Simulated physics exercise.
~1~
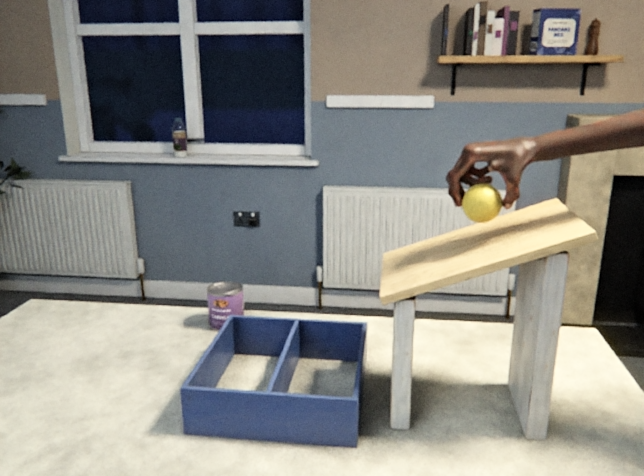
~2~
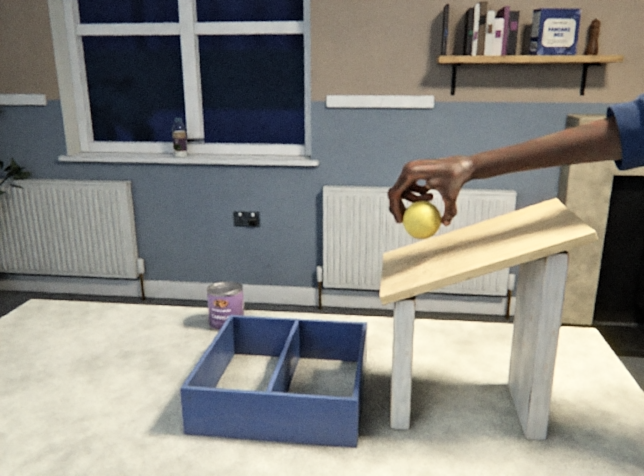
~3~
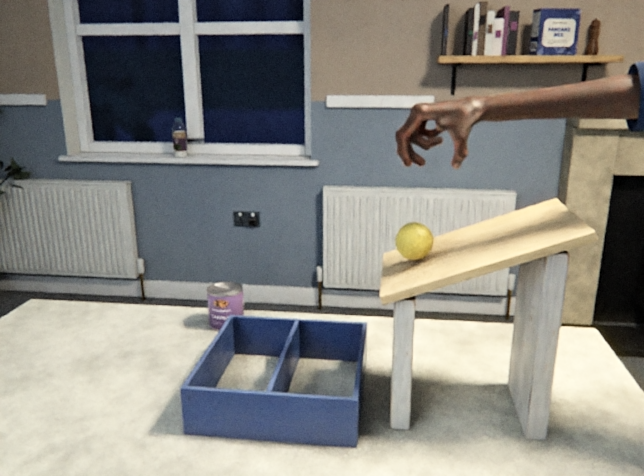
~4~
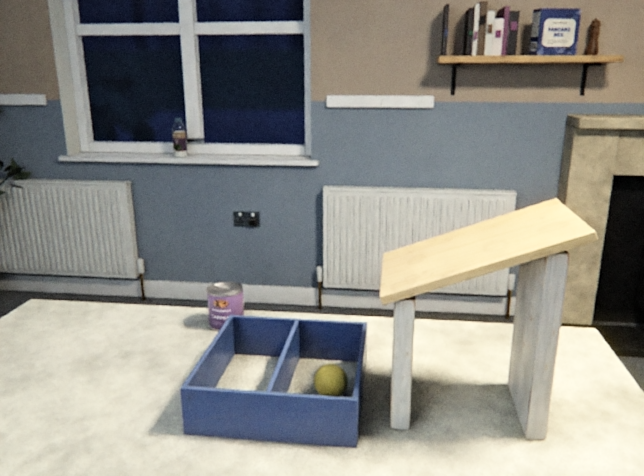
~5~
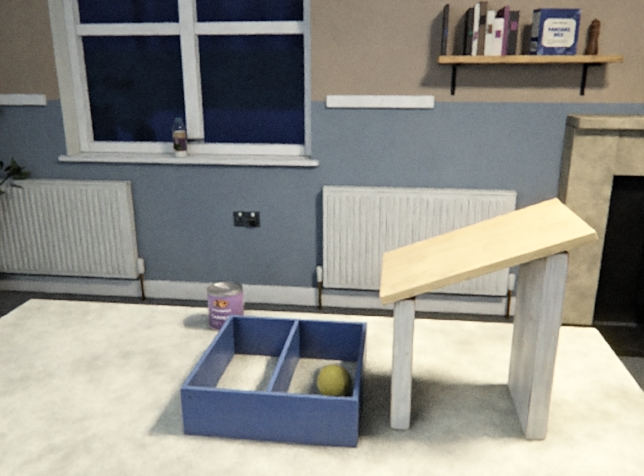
A yellow ball, released by a hand on a sloping board, lands in the blue tray's nearer bay.
